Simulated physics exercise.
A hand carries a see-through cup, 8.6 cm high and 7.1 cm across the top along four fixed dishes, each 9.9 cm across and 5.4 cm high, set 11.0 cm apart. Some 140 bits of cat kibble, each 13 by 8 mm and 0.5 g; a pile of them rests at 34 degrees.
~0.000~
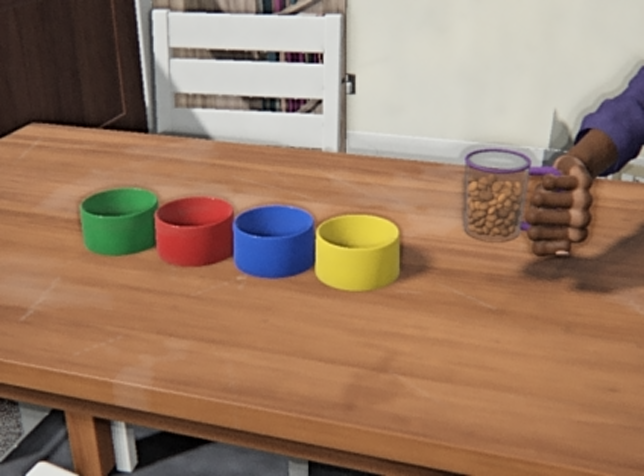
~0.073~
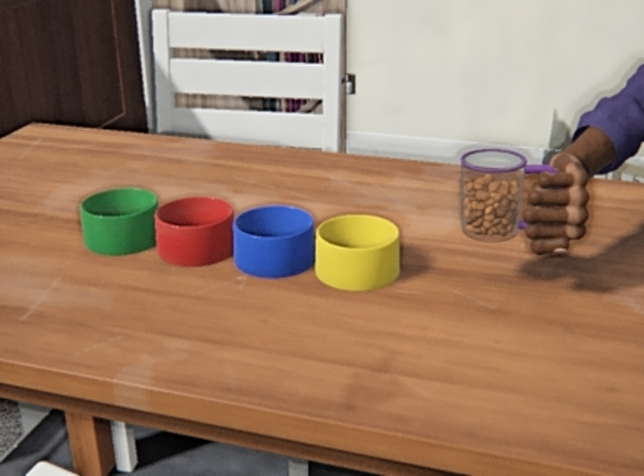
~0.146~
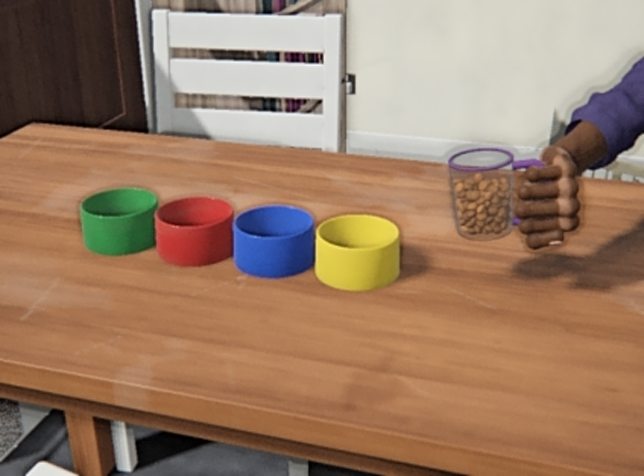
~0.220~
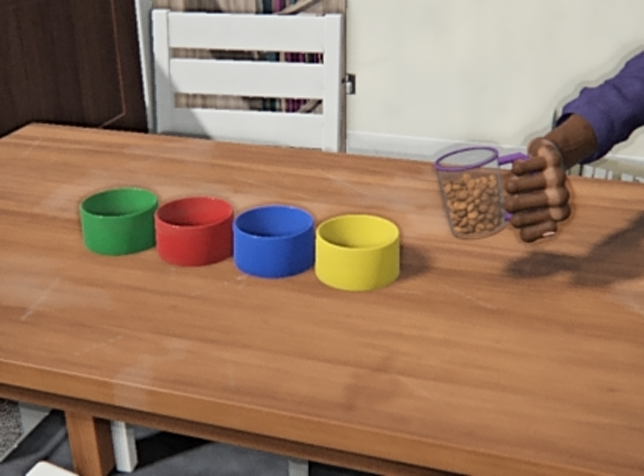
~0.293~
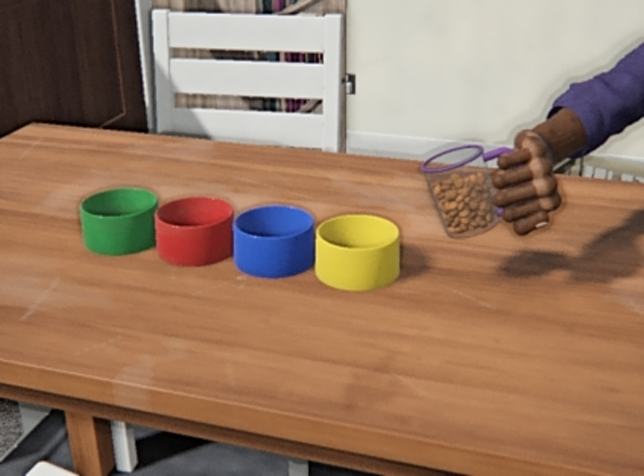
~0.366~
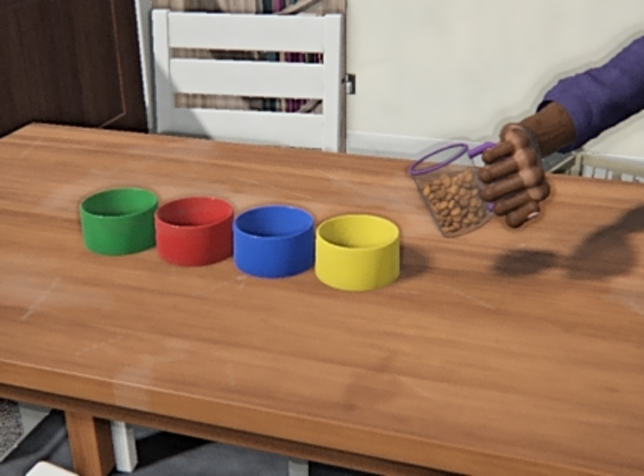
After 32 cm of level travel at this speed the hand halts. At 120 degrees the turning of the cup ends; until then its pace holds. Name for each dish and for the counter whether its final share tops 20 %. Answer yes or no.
Red: No, blue: Yes, green: No, yellow: No, counter: No.
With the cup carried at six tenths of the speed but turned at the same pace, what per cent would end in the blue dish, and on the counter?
In that case blue 0, counter 10.
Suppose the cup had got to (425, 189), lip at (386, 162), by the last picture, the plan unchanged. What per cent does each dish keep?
Red 100, blue 0, green 0, yellow 0.
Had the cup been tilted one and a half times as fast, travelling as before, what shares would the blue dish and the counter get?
Then: Blue 40; counter 20.
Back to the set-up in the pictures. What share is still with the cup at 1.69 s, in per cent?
About 15 per cent.
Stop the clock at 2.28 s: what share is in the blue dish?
Near 95 per cent so far.
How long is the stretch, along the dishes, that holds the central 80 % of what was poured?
Some 6 cm.
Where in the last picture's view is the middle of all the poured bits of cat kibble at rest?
Near (263, 245).
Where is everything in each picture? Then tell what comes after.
In the first frame, cup at (495, 196), tilt 0 degrees, lip at (467, 158), moved 0.0 cm; middle of the pieces at (494, 206); yellow dish at (358, 232); blue dish at (274, 222); red dish at (194, 212); green dish at (119, 203).
In the second frame, cup at (492, 196), tilt 2 degrees, lip at (462, 158), moved 0.4 cm; middle of the pieces at (491, 206).
In the third frame, cup at (483, 195), tilt 7 degrees, lip at (450, 160), moved 1.4 cm; middle of the pieces at (483, 205).
In the fourth frame, cup at (473, 194), tilt 14 degrees, lip at (436, 163), moved 2.5 cm; middle of the pieces at (474, 204).
In the fifth frame, cup at (463, 193), tilt 20 degrees, lip at (423, 166), moved 3.7 cm; middle of the pieces at (465, 202).
In the sixth frame, cup at (453, 192), tilt 27 degrees, lip at (411, 169), moved 4.8 cm; middle of the pieces at (456, 201); yellow dish at (358, 232); blue dish at (274, 222); red dish at (194, 212); green dish at (119, 203). Its pace works out near 85 degrees a second; the hand travels 16 cm a second.
After 1.16 s, tilt 95 degrees; cup holds 100 %.
After 1.69 s, tilt 120 degrees; cup holds 15 %, blue 85 %.
Then, at 2.28 s, tilt 120 degrees; cup holds 0 %, blue 95 %.
In the end, at 2.9 s, red 0 %, blue 95 %, green 0 %, yellow 0 %, counter 5 %.
